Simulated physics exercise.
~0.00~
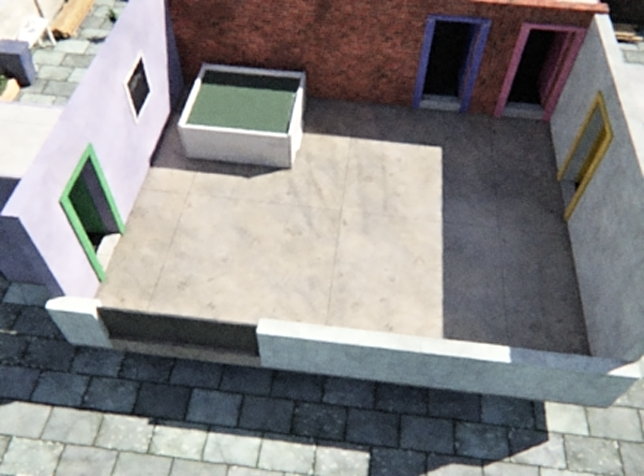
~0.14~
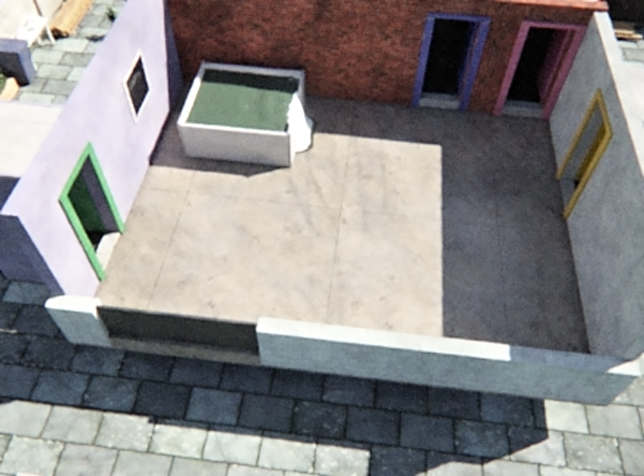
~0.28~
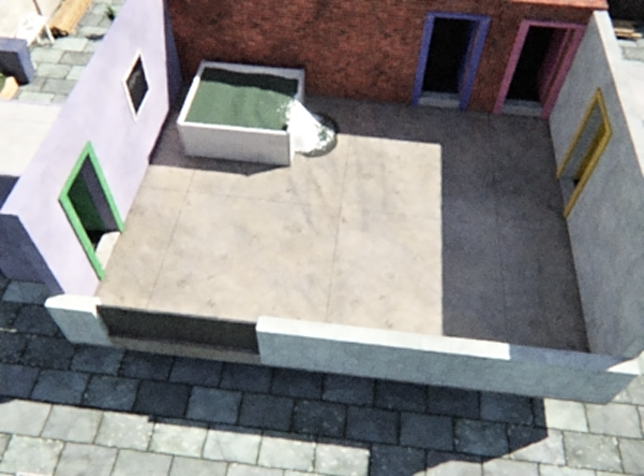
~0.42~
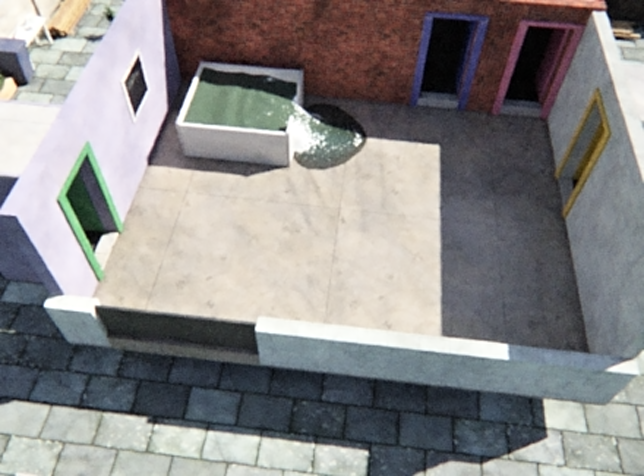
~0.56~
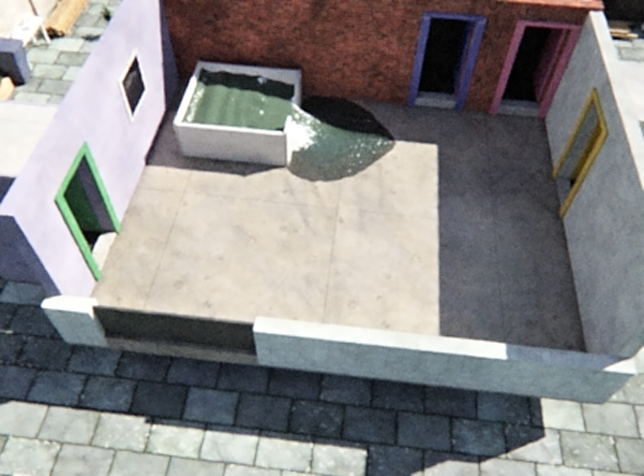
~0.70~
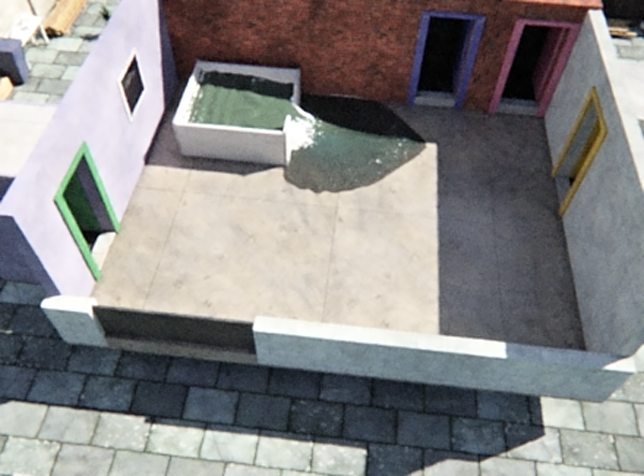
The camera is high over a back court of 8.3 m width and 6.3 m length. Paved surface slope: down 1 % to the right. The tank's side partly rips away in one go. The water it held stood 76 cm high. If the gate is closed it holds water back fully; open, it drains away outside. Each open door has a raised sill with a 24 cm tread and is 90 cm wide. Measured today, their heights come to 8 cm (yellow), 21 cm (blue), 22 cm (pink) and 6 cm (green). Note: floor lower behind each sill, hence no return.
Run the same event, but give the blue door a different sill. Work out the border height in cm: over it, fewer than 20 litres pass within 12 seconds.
Border at about 8.5 cm.
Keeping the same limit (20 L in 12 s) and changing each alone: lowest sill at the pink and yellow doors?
Roughly 21 cm at pink and 16 cm at yellow.
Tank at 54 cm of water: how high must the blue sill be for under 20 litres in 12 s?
I'd go with near 5.0 cm then.
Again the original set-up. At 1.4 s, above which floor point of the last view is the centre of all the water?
I'd say around (283, 133).
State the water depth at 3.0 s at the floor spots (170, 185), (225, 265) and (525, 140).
Roughly 0, 0 and 19 cm, in turn.
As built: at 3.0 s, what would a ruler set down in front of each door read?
At the yellow door the depth is 20 cm, at blue 11 cm, at pink 19 cm and at green 0 cm.
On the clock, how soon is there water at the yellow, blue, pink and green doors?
Arrives: Yellow 1.6 s / blue 1.0 s / pink 1.6 s / green 9.5 s.
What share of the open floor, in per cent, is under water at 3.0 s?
I'd say near 50 percent.
After 1.4 s water covers 30 % of the floor, deepest (45 cm) near (296, 130); 13 cm at the blue door, 0 litres in over its 21 cm sill.
After 3.0 s water covers 50 % of the floor, deepest (36 cm) near (547, 132); 11 cm at the blue door, 0 litres in over its 21 cm sill.
After 12.0 s water covers 95 % of the floor, deepest (13 cm) near (564, 229); 6 cm at the blue door, 0 litres in over its 21 cm sill.
At the blue door as built, the water arrived by 1.1 s and peaked near 14 cm at 1.6 s.
With a sill of 7.5 cm, 28 litres would have come in within the 12 s; with 10 cm, 9 litres. So under 20 litres takes about 8.5 cm.
